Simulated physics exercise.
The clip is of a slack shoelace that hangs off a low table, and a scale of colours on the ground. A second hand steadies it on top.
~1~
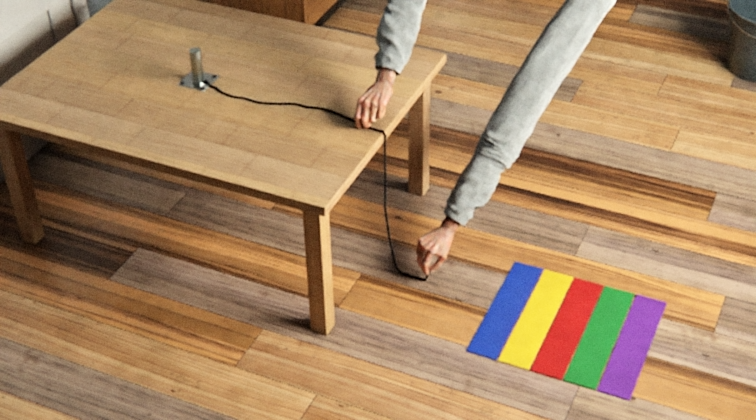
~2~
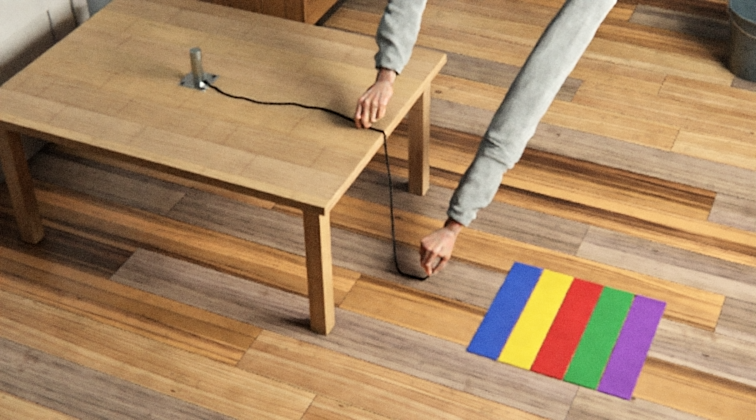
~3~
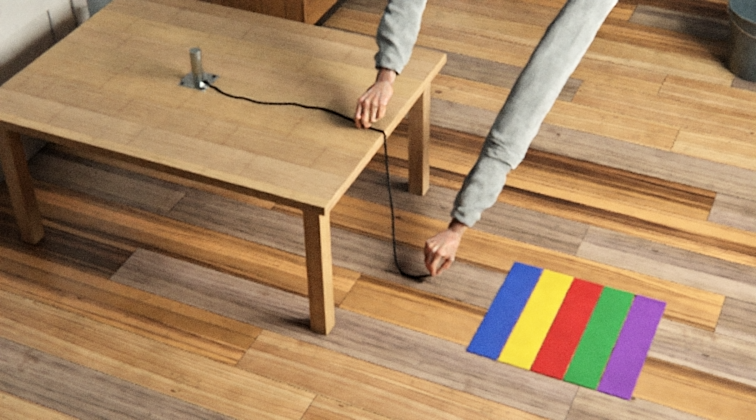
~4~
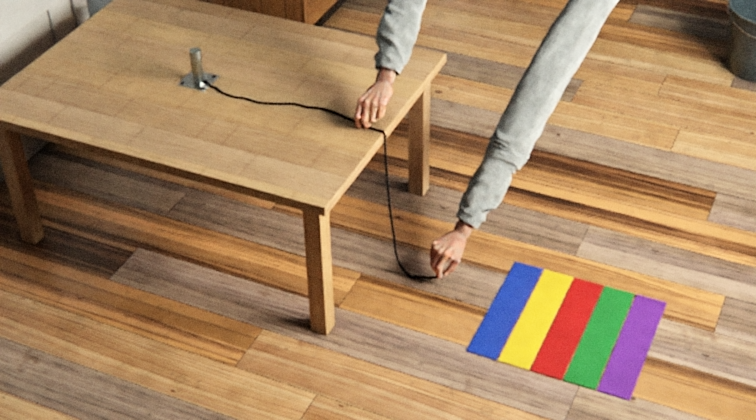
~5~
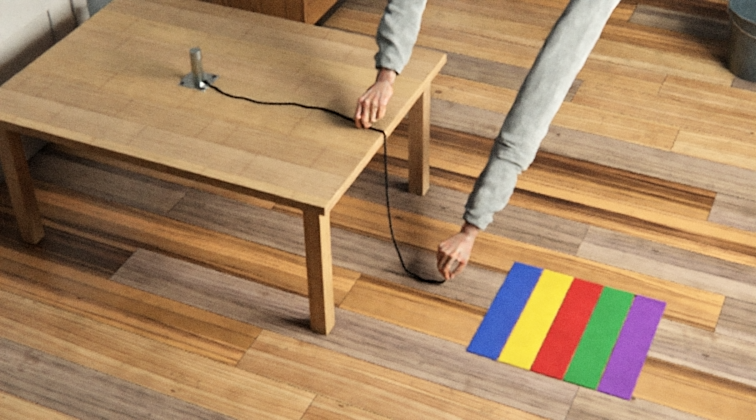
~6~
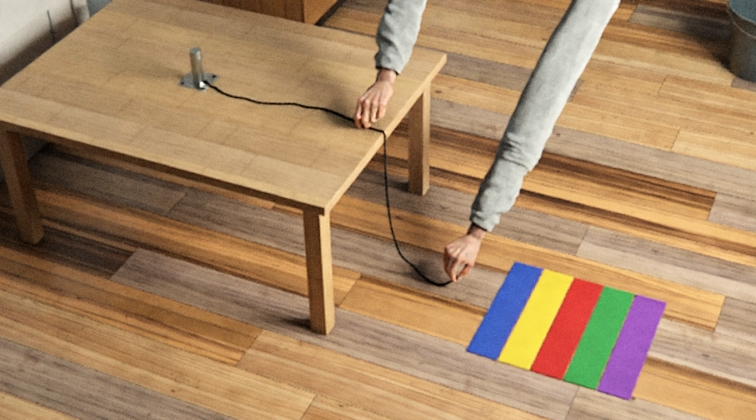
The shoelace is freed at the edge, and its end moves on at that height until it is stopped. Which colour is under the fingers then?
It halts on the yellow strip.
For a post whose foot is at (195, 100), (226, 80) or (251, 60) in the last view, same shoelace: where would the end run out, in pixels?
The places are (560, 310), (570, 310) and (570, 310).
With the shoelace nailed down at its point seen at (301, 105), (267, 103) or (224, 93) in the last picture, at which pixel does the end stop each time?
About (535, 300), (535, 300) and (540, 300).
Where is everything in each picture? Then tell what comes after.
The first frame shows end (429, 271); blue (490, 338); yellow (522, 348); red (554, 357); green (587, 367); purple (620, 377).
The second frame shows end (432, 272); shoelace through (223, 93) (284, 104) (348, 119) (386, 156) (392, 212) (396, 264).
The third frame shows end (436, 273).
The fourth frame shows end (443, 275); shoelace through (223, 93) (284, 104) (348, 119) (385, 156) (390, 211) (400, 264).
The fifth frame shows end (449, 277).
The sixth frame shows end (456, 279); shoelace through (223, 93) (284, 104) (348, 119) (385, 155) (389, 211) (409, 263).
Soon after, end near (476, 285); short of the strips.
Then, end near (518, 296); over blue.
At full stretch, end near (541, 303); over yellow. Over yellow.
